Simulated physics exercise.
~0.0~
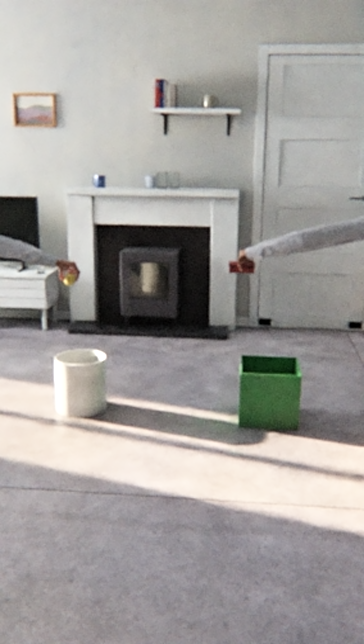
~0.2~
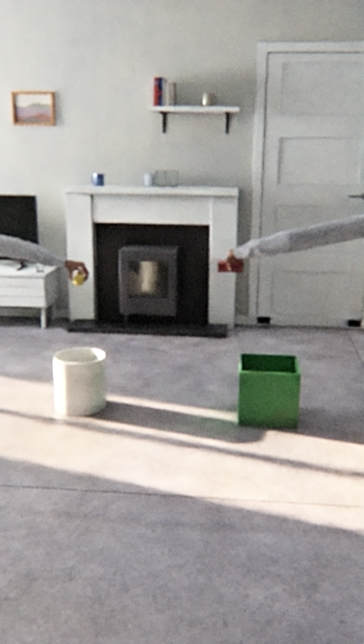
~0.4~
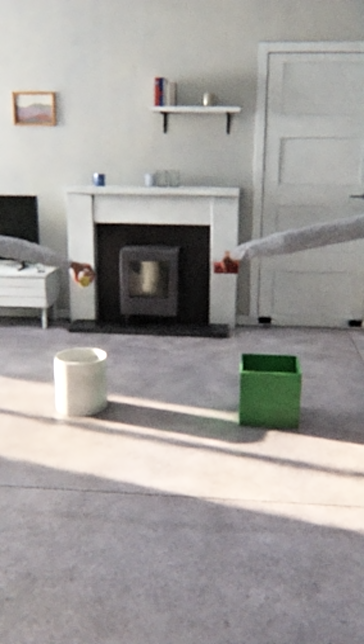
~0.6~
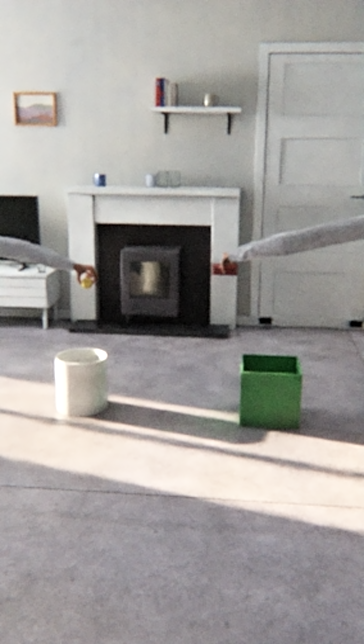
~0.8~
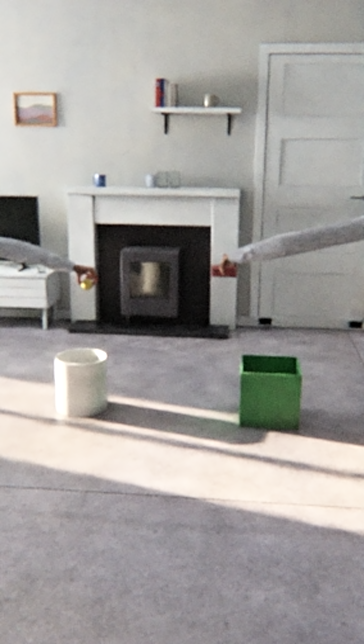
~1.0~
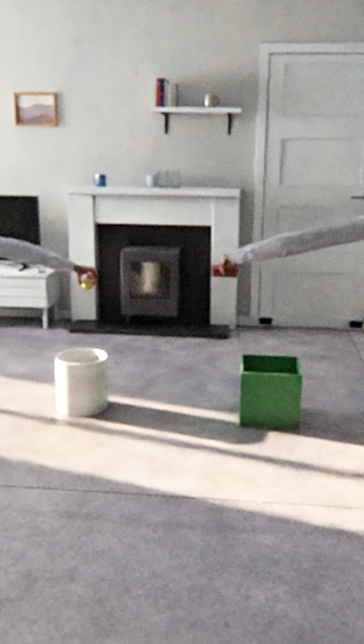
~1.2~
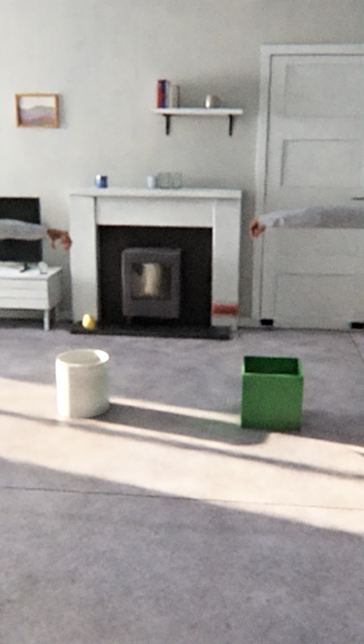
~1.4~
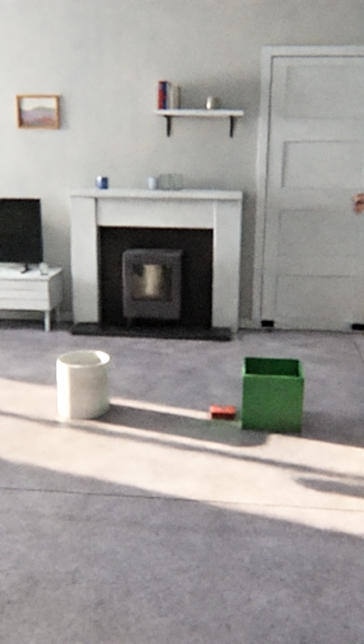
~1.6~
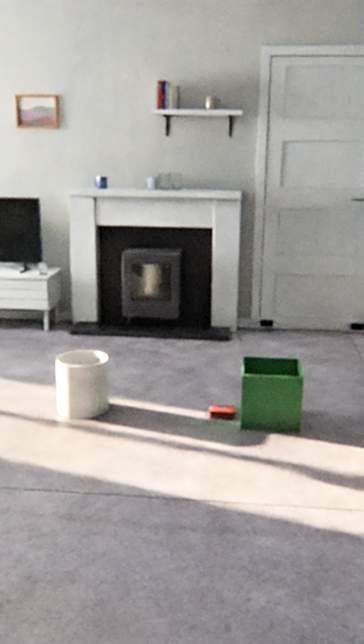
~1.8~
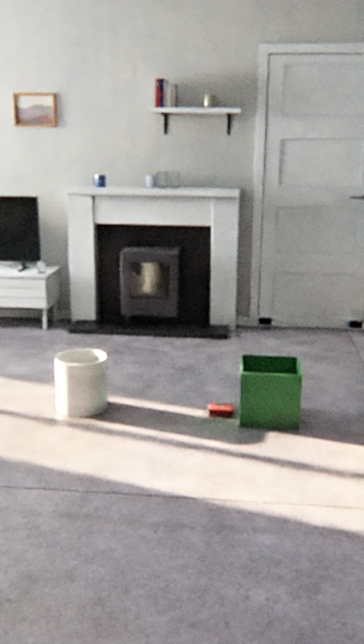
In a living room with a fireplace, two outstretched hands held a lemon above a white bin and a red case near a green basket, then let go together; the lemon dropped into the bin, while the case landed on the floor beside the basket.
